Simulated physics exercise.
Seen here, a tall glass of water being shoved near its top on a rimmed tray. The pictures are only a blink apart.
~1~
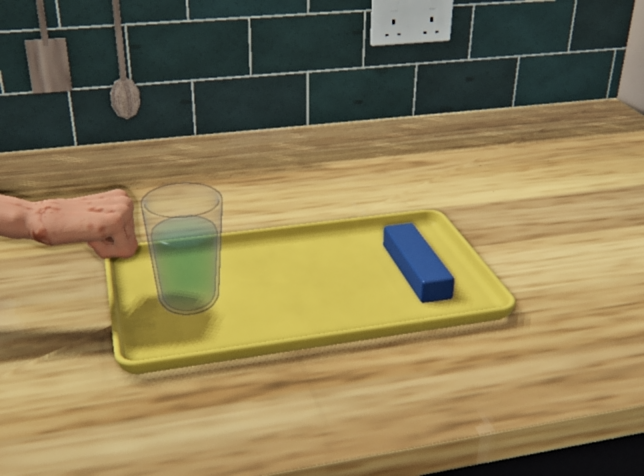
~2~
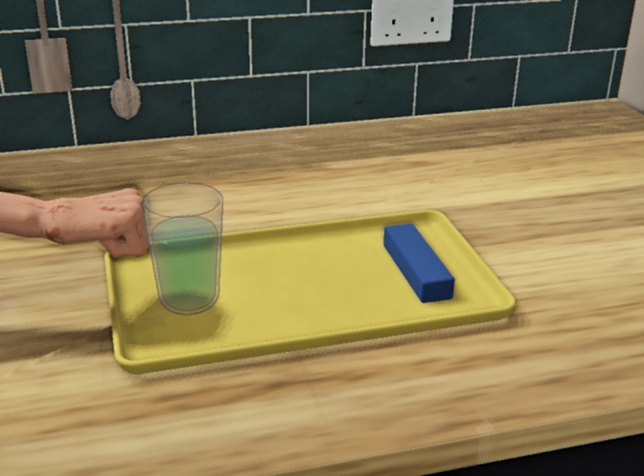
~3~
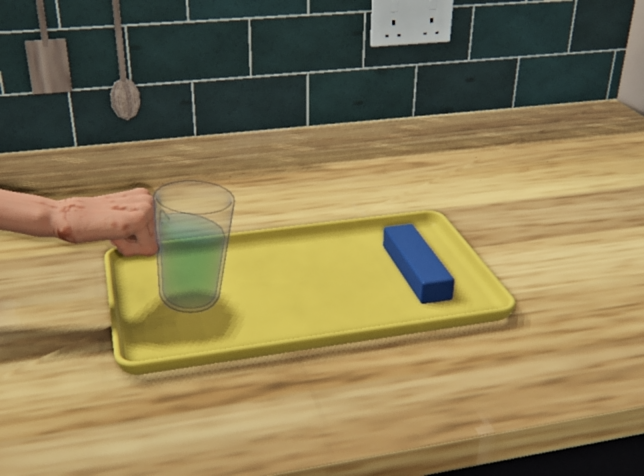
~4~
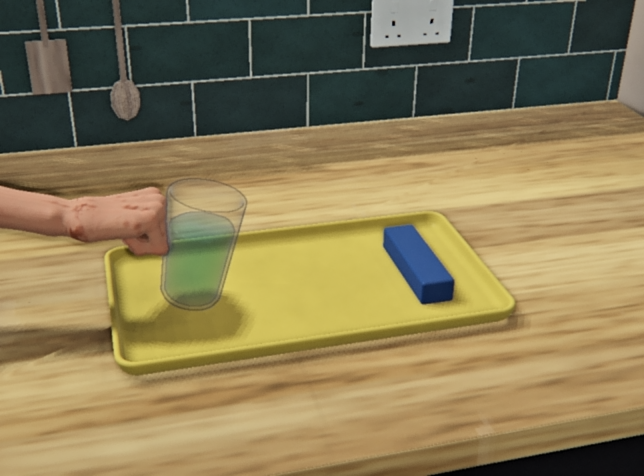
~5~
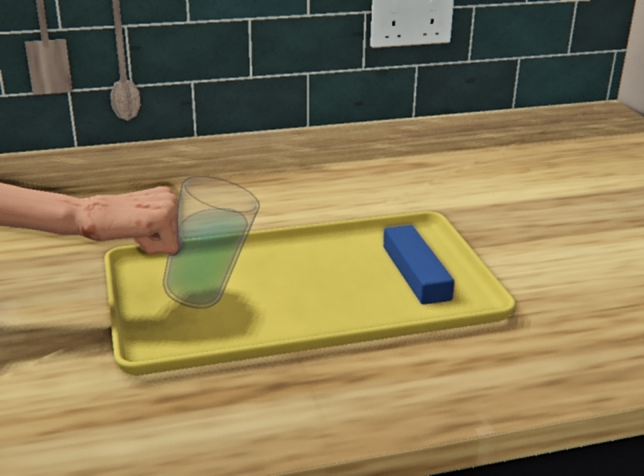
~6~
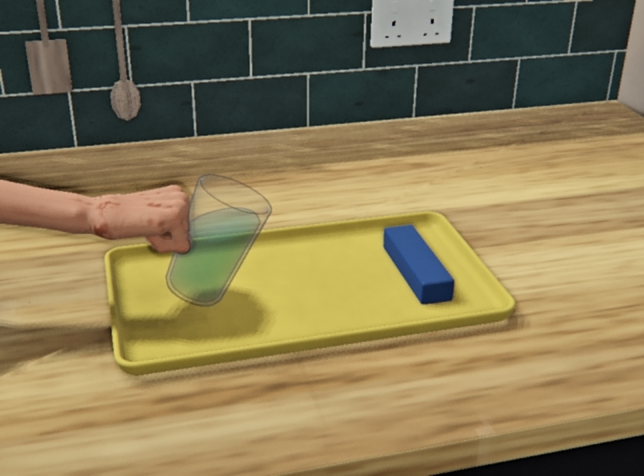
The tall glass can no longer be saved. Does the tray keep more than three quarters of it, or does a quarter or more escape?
Under a quarter flows away.
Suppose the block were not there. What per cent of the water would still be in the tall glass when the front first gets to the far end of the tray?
Around 60 percent.
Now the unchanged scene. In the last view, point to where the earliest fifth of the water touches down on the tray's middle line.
About (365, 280).
A moment on, the tall glass is falling and 100 per cent is in the glass, 0 on the tray and 0 above or beyond its rim.
Next, the tall glass lies on its side and 87 per cent is in the glass, 3 on the tray and 9 above or beyond its rim.
Then the tall glass lies on its side and 47 per cent is in the glass, 36 on the tray and 16 above or beyond its rim.
Later the tall glass lies on its side and 23 per cent is in the glass, 67 on the tray and 10 above or beyond its rim.
In the end 91 per cent is held by tray and glass, 9 is off the tray.
